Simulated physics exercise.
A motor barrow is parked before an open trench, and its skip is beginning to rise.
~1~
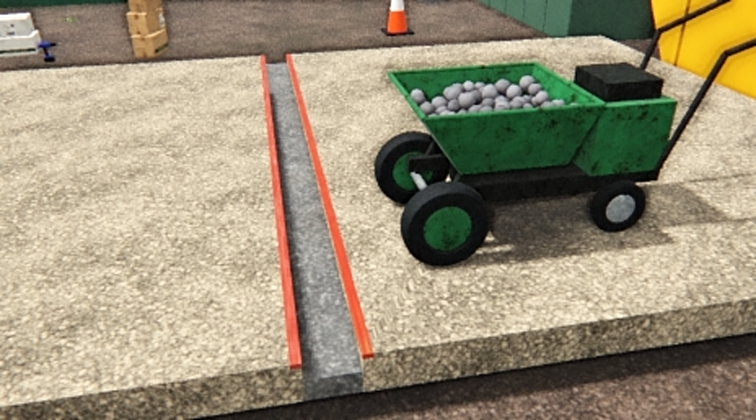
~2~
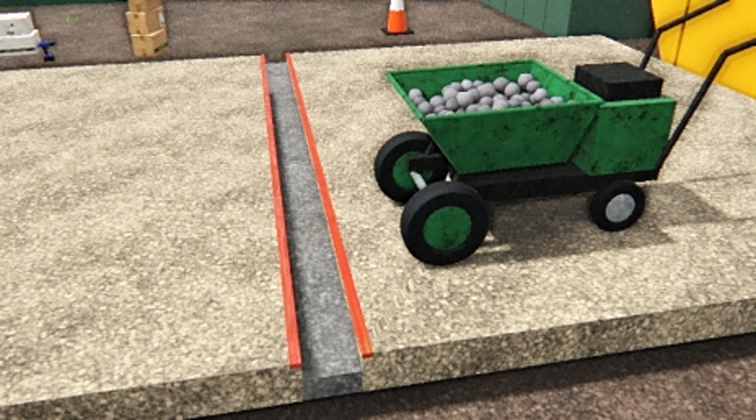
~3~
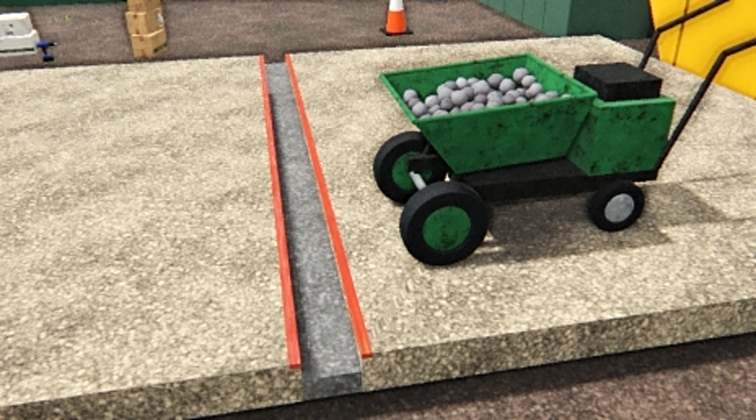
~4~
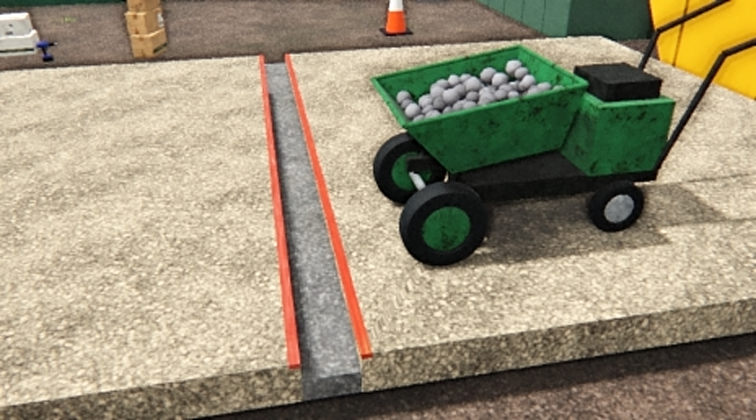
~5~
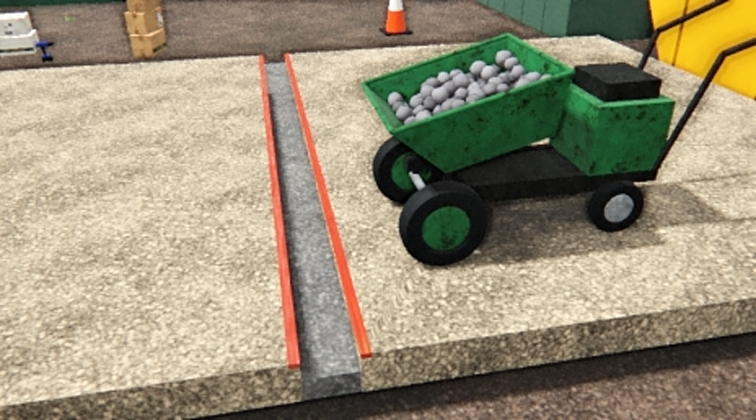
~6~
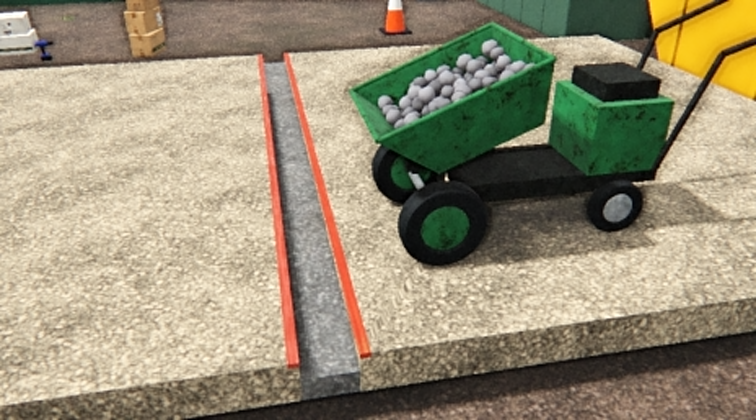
Green skip of round grey cobbles tilting steadily forward to the left on a parked motor barrow beside a narrow, red-edged trench.
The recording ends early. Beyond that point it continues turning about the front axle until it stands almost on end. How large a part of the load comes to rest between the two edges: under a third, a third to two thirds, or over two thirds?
To my eye, the trench share runs one to two thirds.
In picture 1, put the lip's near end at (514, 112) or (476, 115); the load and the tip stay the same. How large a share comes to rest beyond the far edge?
It comes out near 10 in a hundred for the first and near 10 in a hundred for the second.
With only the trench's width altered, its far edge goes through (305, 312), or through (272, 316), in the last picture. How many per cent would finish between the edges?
You'd get 30 % in the first case and 60 % in the second.
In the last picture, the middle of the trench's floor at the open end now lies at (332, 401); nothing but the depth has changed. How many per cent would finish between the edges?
The share would be close to 50 percent.
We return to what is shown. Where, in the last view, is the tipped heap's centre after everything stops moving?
The centre settles at about (280, 238).
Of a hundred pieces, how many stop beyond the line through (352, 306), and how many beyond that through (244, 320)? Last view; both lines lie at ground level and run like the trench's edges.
In order: 100 per cent, then 30 per cent.
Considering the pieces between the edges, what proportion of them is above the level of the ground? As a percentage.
45 in a hundred.
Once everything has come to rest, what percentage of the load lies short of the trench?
Share: Near 0 %.
Soon, skip tipped steeply; all in the skip.
A while on, skip tipped right over; most in the skip; a small part in or heaped over the trench; a small part beyond it; a stray few falling.
Towards the end, skip tipped right over; a small part in the skip; about a third in or heaped over the trench; about half beyond it.
Finally, skip tipped right over; a stray few in the skip; a stray few short of the trench; about half in or heaped over the trench; about half beyond it.
